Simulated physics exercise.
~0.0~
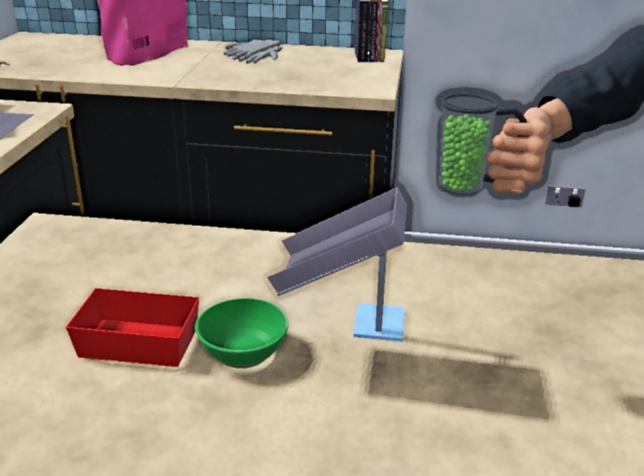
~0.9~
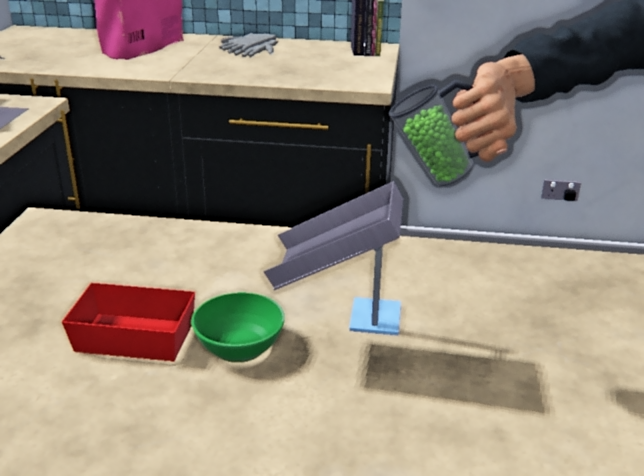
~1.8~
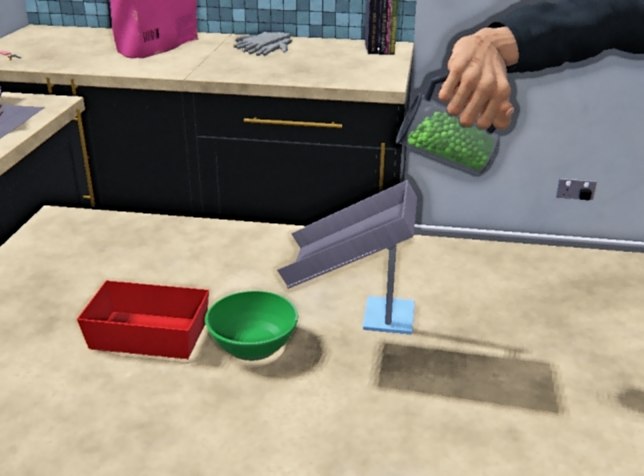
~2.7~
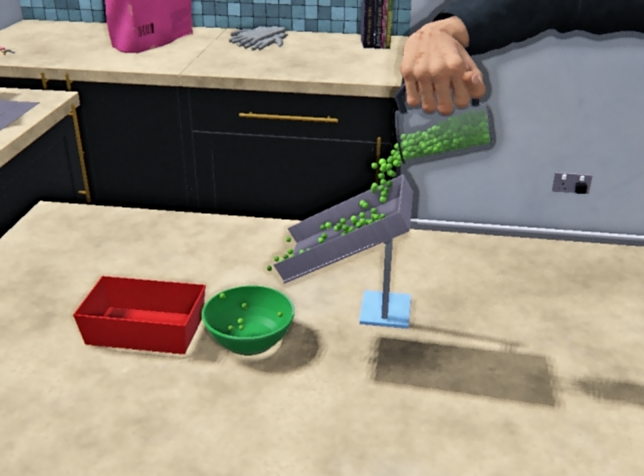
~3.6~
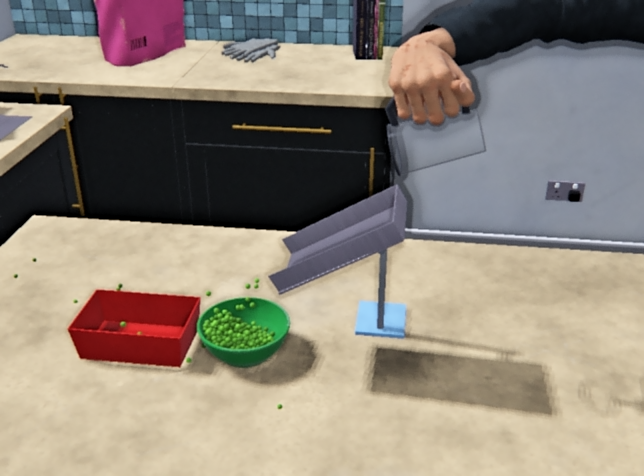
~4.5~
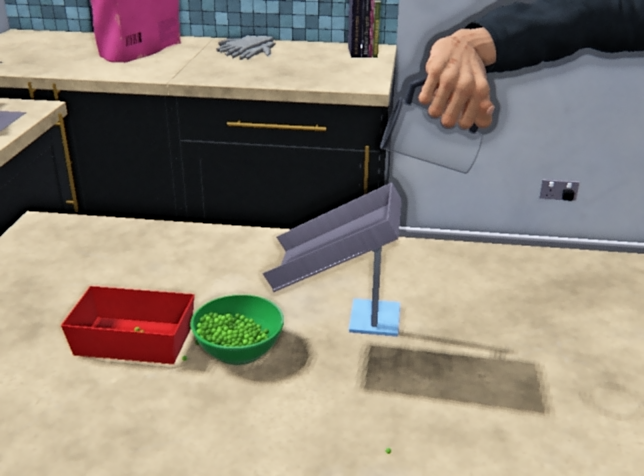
In a kitchen, a hand tipped a clear cup of green peas onto a sloping grey chute, and they tumbled down to the left into a green bowl, where nearly all settled, while a few bounced out around the red tin, leaving the cup empty.
